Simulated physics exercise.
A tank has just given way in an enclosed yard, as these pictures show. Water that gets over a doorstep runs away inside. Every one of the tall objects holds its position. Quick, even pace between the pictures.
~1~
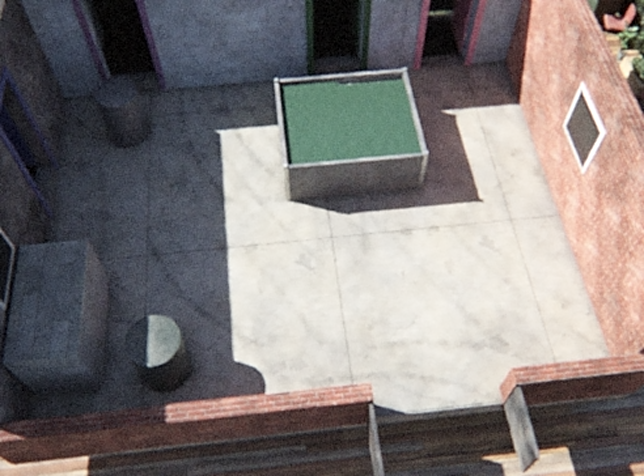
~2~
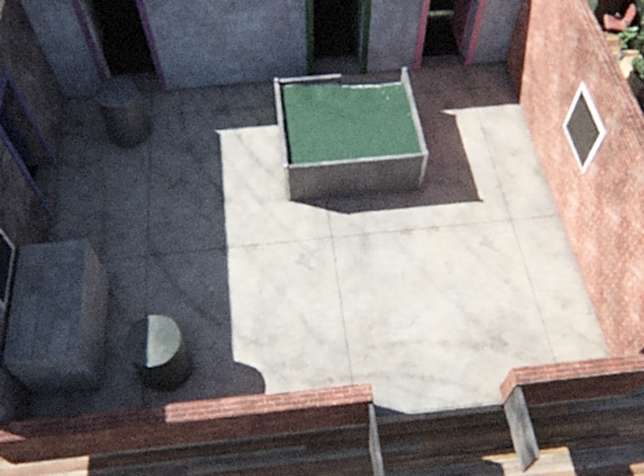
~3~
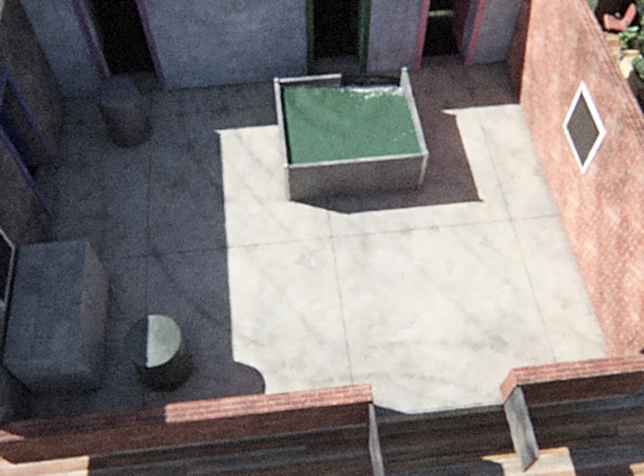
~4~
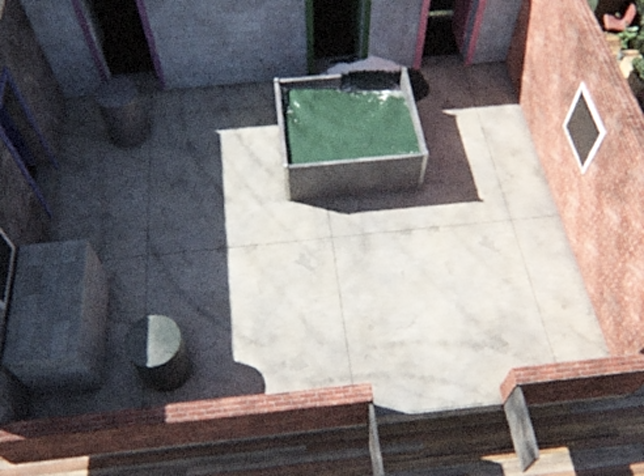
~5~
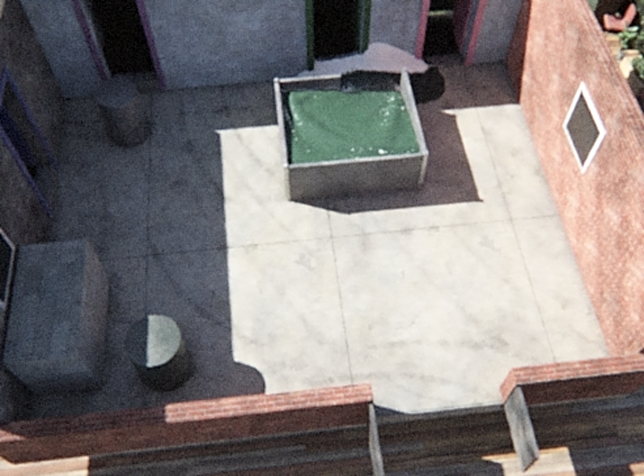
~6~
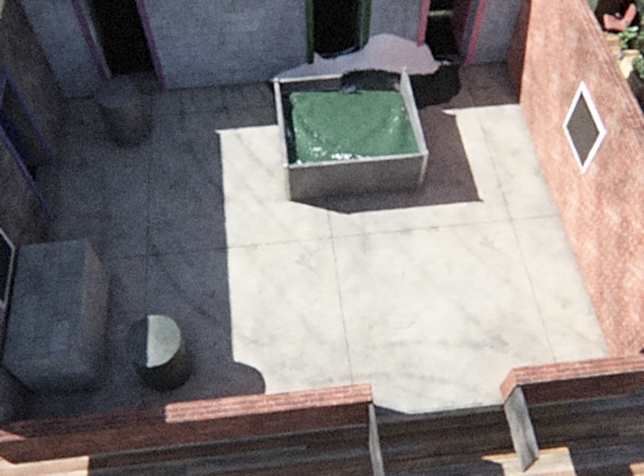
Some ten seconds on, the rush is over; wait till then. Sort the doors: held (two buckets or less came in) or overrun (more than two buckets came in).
Sorted: Blue door held, green door overrun, purple door held, pink door overrun.
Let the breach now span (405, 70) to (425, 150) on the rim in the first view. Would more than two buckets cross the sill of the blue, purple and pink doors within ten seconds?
So, taking them in turn: Blue door doesn't reach it, purple door doesn't reach it, pink door tops the limit.
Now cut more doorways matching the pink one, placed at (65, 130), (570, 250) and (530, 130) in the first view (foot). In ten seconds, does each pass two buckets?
Result, in listed order - beats the mark, misses the mark, beats the mark.
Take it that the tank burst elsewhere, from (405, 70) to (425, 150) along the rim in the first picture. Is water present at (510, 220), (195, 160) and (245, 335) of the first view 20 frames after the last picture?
In the order you gave them, I get drenched, still bare, still bare.
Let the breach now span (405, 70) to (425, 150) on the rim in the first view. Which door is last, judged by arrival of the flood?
Answer: The one in blue.
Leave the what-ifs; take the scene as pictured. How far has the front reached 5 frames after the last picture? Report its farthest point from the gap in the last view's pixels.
Near (172, 94).
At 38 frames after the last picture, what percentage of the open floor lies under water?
About 70 per cent.
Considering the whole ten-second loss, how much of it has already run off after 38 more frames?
That comes to 70 per cent, as I work it out.
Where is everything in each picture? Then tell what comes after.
The first picture shows the tank at (348, 119) is whole and still.
In the second picture, the front is at a hidden place, out from the gap on the tank's far side.
In the third picture, water pours out on the tank's far side and has run to a hidden place.
In the fourth picture, the front is at (413, 71), out from the gap on the tank's far side.
In the fifth picture, water pours out on the tank's far side and has run to (433, 67).
In the sixth picture, water pours out on the tank's far side and has run to (455, 65).
A moment on, water covers 15 % of the floor; the blue door not reached, the green door far over two buckets in, the purple door not reached, the pink door over two buckets in.
Next, water covers 25 % of the floor; the blue door not reached, the green door far over two buckets in, the purple door wet at the sill, nothing in, the pink door over two buckets in.
Then, water covers 45 % of the floor; the blue door wet at the sill, nothing in, the green door far over two buckets in, the purple door wet at the sill, nothing in, the pink door far over two buckets in.
Later, water covers 70 % of the floor; the blue door wet at the sill, nothing in, the green door far over two buckets in, the purple door wet at the sill, nothing in, the pink door far over two buckets in.
In the end, water covers 90 % of the floor; the blue door wet at the sill, nothing in, the green door far over two buckets in, the purple door wet at the sill, nothing in, the pink door far over two buckets in.
